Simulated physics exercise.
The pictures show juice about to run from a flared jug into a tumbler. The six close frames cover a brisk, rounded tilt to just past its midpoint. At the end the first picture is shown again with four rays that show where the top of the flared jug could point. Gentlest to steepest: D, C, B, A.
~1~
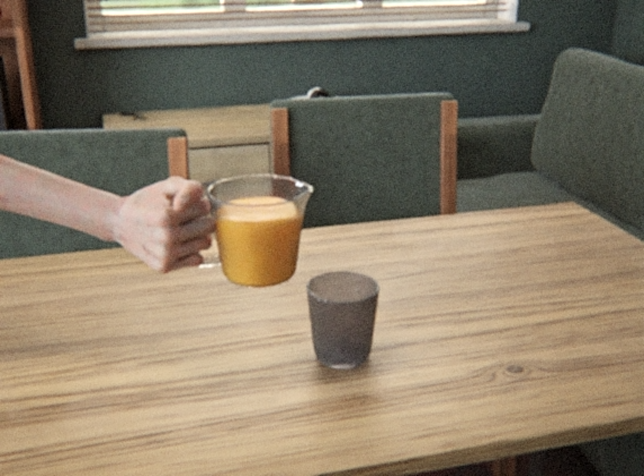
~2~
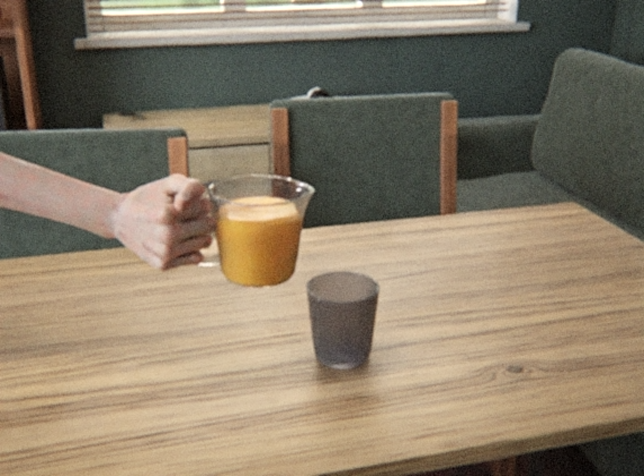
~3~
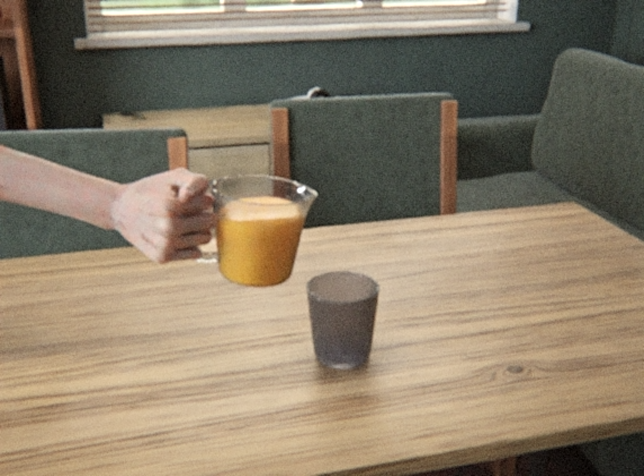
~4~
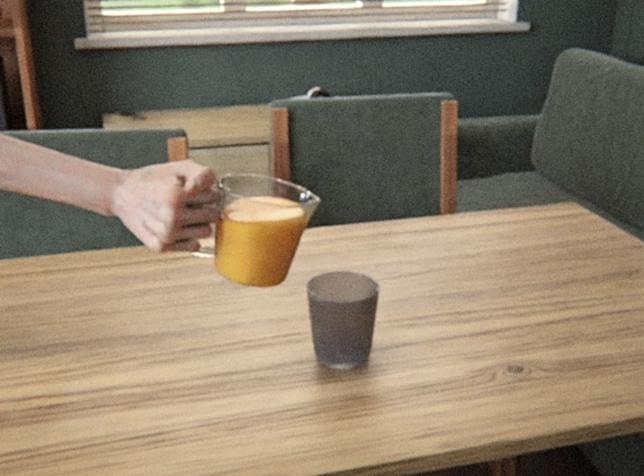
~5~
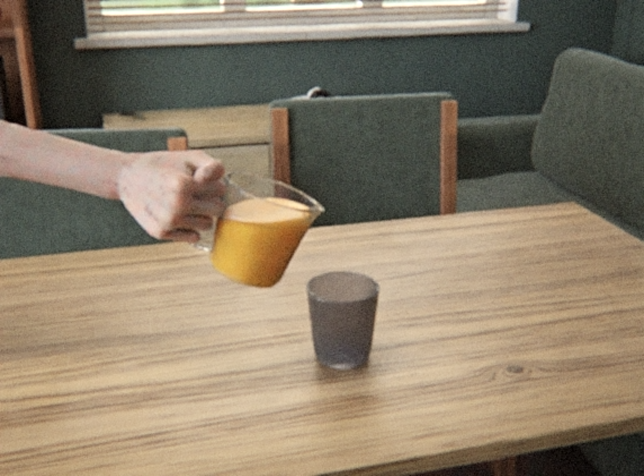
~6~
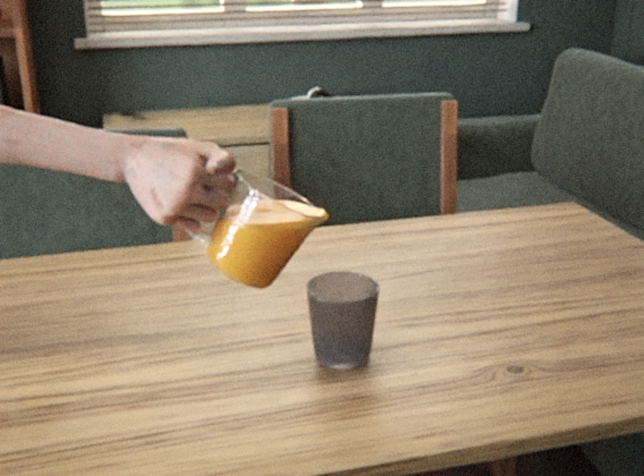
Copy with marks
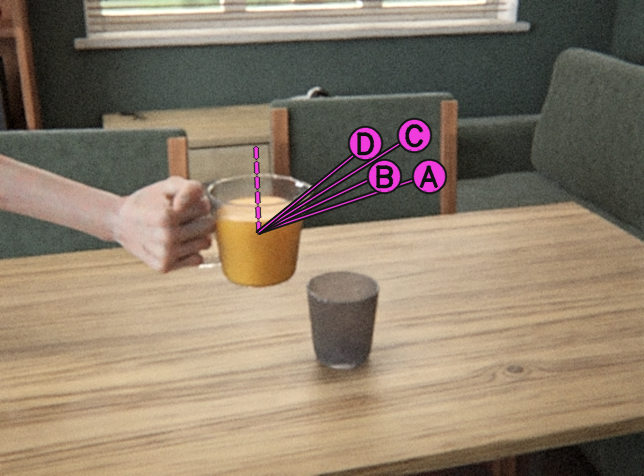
Hand holding a glass jug of orange juice above a wooden table, gradually tilting it rightward beside a dark tumbler.
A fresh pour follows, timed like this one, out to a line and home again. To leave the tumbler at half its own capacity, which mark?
Choose D.
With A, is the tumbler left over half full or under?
Over half.
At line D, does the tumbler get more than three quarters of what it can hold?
No, less.
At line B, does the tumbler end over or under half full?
Over half.
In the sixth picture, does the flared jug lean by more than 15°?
Yes, it does.
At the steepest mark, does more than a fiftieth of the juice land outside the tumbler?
Yes.
In magenta, A at (412, 180); B at (367, 180); C at (399, 143); D at (353, 155).
With A, the tumbler ends with about 77 % of what it can hold; 18 % of the juice is spilt.
With B, the tumbler ends with about 73 % of what it can hold; 10 % of the juice is spilt.
With C, the tumbler ends with about 67 % of what it can hold.
With D, the tumbler ends with about 49 % of what it can hold.
